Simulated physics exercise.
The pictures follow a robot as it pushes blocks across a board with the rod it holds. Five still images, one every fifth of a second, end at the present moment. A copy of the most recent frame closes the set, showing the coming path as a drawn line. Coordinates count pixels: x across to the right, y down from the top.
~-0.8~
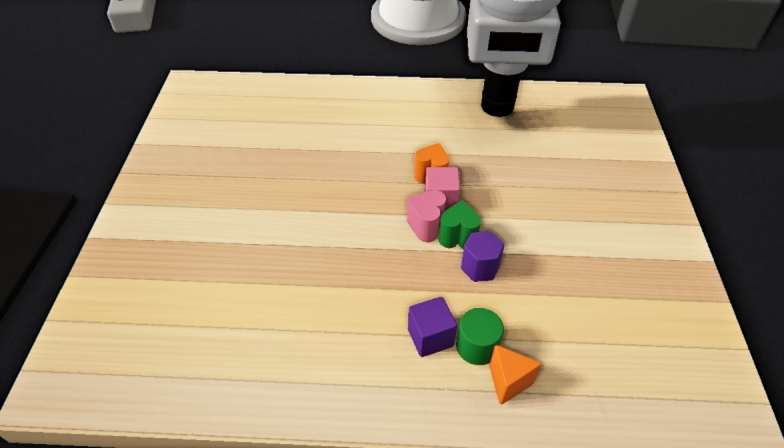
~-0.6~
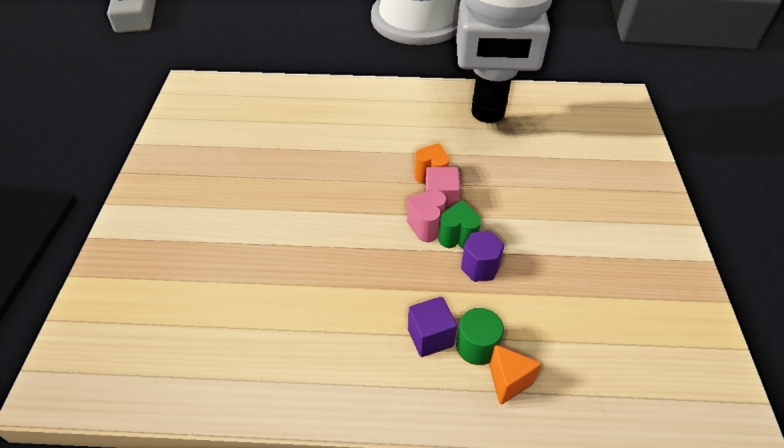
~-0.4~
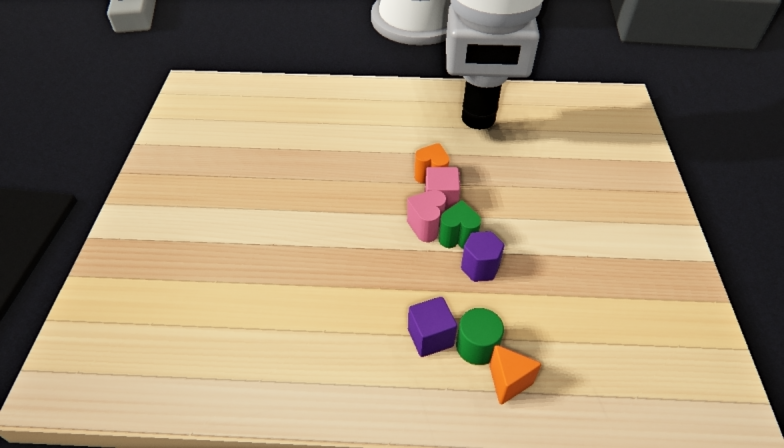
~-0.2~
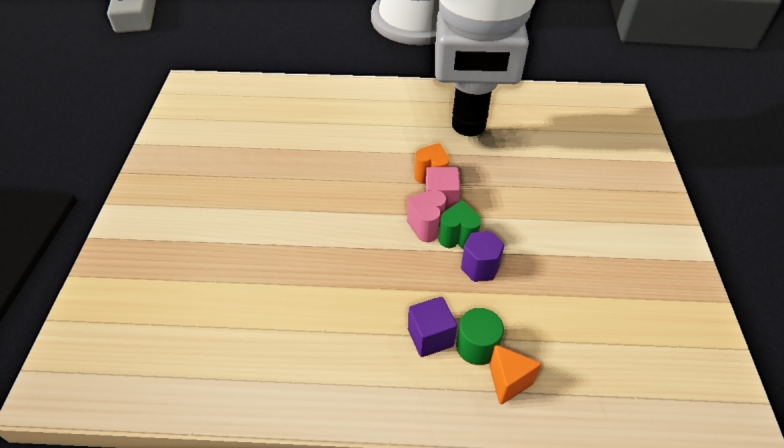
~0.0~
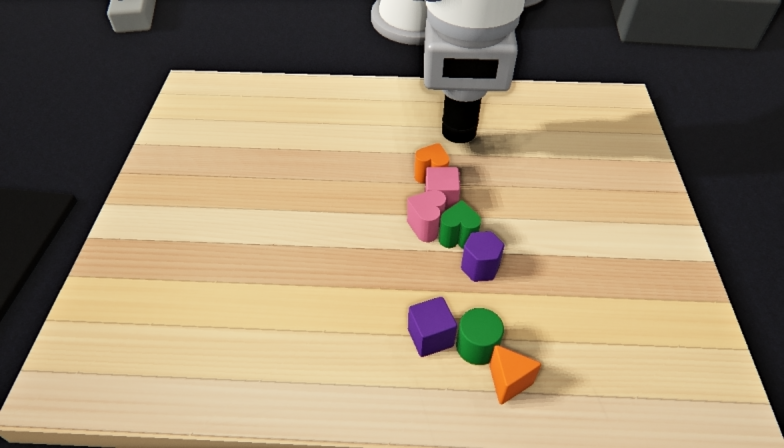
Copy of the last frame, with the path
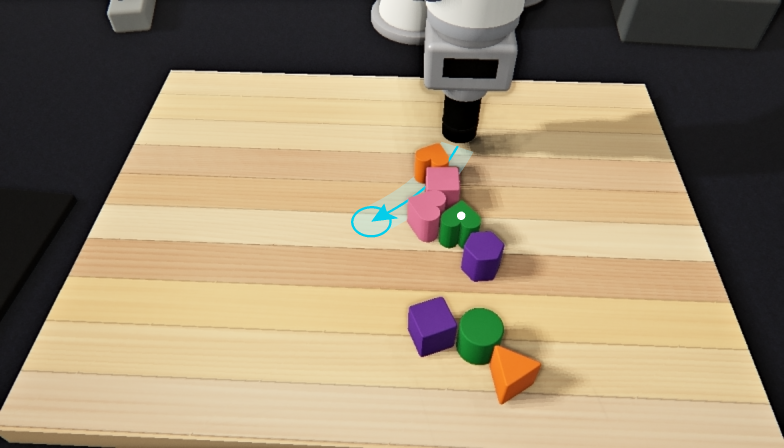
A robotic arm with a black rod moves slowly left and slightly downward across the top of a striped wooden board, drawing close to an orange heart-shaped block. The orange, pink, green and purple blocks, clustered in two groups below it, all stay still throughout.
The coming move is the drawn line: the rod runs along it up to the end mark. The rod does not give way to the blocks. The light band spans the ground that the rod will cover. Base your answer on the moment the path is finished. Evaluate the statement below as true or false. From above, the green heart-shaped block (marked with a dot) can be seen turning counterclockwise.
My answer: True.
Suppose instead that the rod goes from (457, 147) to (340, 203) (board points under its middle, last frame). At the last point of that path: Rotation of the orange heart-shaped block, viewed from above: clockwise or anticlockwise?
From above, the orange heart-shaped block will be seen to turn anti-clockwise.
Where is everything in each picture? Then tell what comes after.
Tip of the rod (497, 108), middles of tops, pink heart-shaped block (428, 204), orange heart-shaped block (433, 154), pink square block (443, 178), green heart-shaped block (461, 216), in the first frame.
Rod (488, 113), nothing pushed, in the second frame.
Rod (478, 120), nothing pushed, in the third frame.
Rod (469, 126), nothing pushed, in the fourth frame.
Rod (459, 133), pink heart-shaped block (428, 204), orange heart-shaped block (433, 154), pink square block (443, 178), green heart-shaped block (461, 216), in the fifth frame.
The line goes from (457, 147) via (438, 174) and (410, 199), ending at (371, 221); the dot is on the green heart-shaped block.
What follows on the original path. One third of the way, rod (440, 160); pink heart-shaped block (429, 209), turned 15° clockwise; orange heart-shaped block (416, 165), turned 30° anticlockwise; pink square block (441, 182), turned 25° anticlockwise.
Two thirds of the way, rod (409, 186); pink heart-shaped block (428, 220), turned 35° clockwise; orange heart-shaped block (377, 183), turned 15° clockwise; pink square block (441, 193), turned 40° anticlockwise; green heart-shaped block (465, 221), turned 30° anticlockwise.
At the end, rod (371, 208); pink heart-shaped block (428, 220), turned 35° clockwise; orange heart-shaped block (337, 194), turned 40° clockwise; pink square block (441, 193), turned 40° anticlockwise; green heart-shaped block (465, 221), turned 30° anticlockwise.
